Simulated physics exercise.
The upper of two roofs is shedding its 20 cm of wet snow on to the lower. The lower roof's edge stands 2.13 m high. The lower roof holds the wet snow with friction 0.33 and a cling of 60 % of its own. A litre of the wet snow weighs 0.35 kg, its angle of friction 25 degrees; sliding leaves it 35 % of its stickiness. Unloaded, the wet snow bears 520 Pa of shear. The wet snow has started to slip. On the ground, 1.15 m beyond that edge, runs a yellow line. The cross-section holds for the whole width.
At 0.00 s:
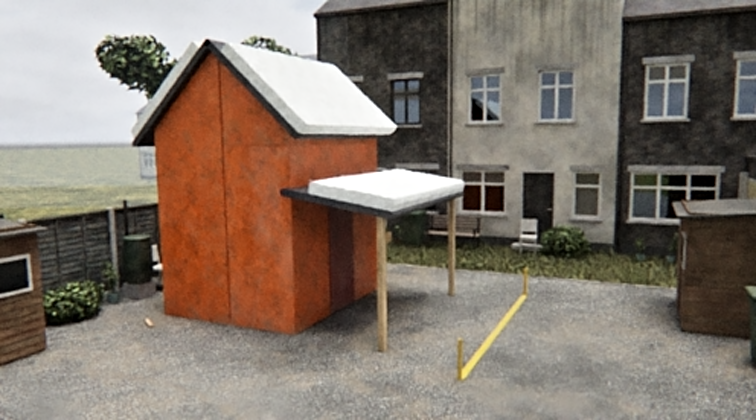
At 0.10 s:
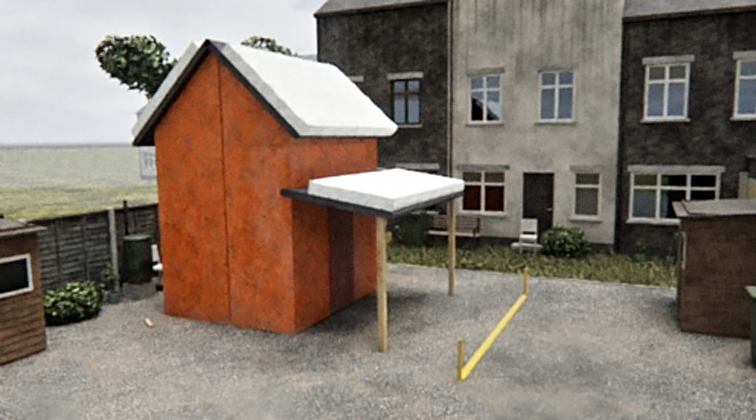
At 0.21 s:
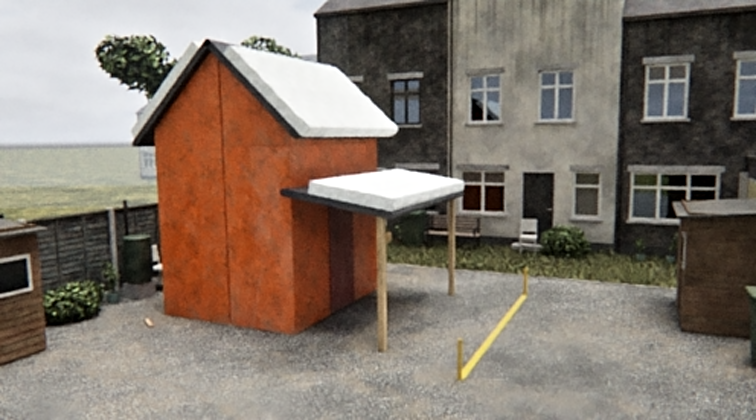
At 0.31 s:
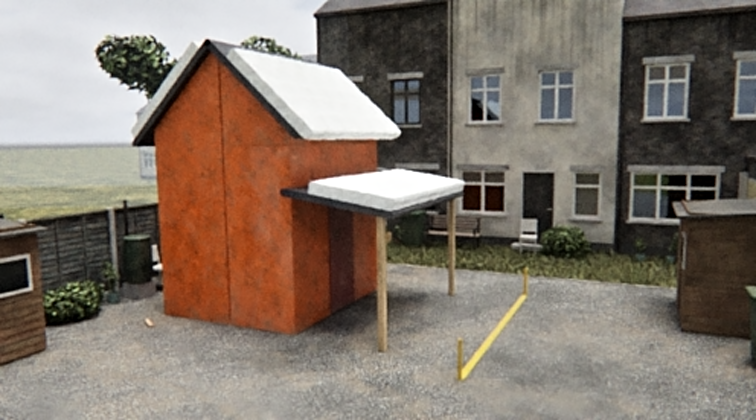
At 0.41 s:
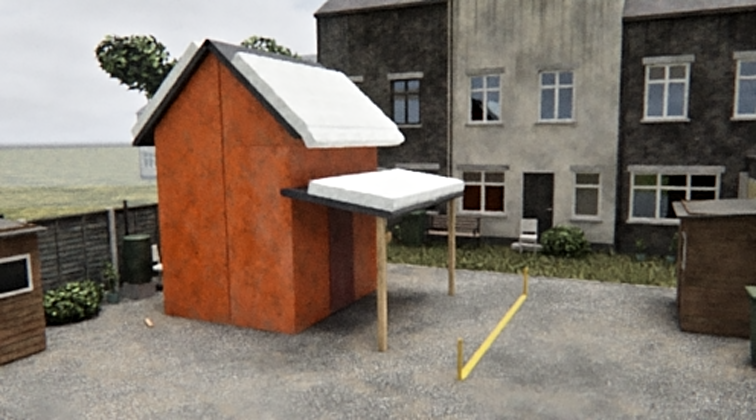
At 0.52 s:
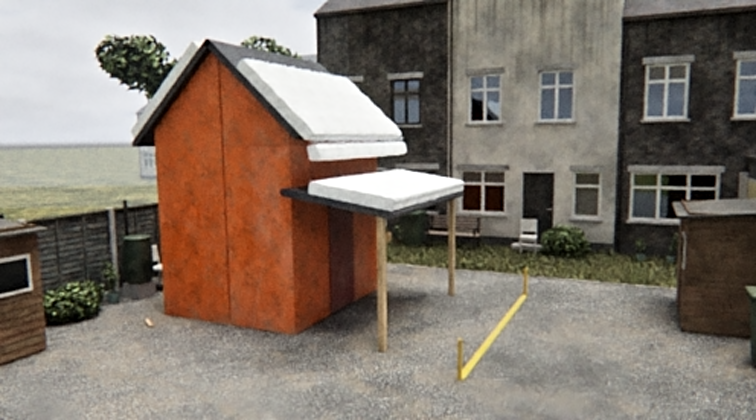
The thick white snow on the orange shed's upper roof slid slowly down the slope, baring a dark strip near the ridge, then cracked along its lower edge just above the snow-covered lower roof.
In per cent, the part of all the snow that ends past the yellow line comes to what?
It comes to some 2 %.
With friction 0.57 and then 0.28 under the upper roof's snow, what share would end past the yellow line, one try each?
In that order: 0 %, 10 %.
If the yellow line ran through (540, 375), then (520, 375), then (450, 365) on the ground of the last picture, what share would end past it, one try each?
In turn about 0 %, 0 %, 5 %.
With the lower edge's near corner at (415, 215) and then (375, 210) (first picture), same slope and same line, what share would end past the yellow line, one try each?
In turn about 0 %, 10 %.
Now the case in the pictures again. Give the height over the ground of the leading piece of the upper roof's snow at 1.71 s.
Some 1.8 m.
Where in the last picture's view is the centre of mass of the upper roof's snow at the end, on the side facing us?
Near (372, 241).
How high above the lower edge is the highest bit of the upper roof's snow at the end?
Some 0.7 m.
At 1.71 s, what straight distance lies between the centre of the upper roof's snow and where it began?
About 2.4 m.
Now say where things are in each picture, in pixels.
Leading edge of the wet snow at (300, 119), in the first picture.
Leading edge of the wet snow at (301, 120), its middle shifted 1.5 cm, in the second picture.
Leading edge of the wet snow at (303, 120), its middle shifted 6.1 cm, 3 % of it past the upper edge, in one piece, in the third picture.
Leading edge of the wet snow at (306, 126), its middle shifted 14 cm, 7 % of it past the upper edge, in one piece, in the fourth picture.
Leading edge of the wet snow at (311, 132), its middle shifted 26 cm, 13 % of it past the upper edge, cracking, in the fifth picture.
Leading edge of the wet snow at (318, 150), its middle shifted 41 cm, 21 % of it past the upper edge, cracking, in the sixth picture.
After 1.06 s, none is below the lower edge and 0 % is past the line.
After 1.71 s, none is below the lower edge and 0 % is past the line.
After 2.35 s, 21 % is below the lower edge and 2 % is past the line.
After 3.00 s, 27 % is below the lower edge and 2 % is past the line.
After 3.30 s, at the end, 27 % is below the lower edge and 2 % is past the line.
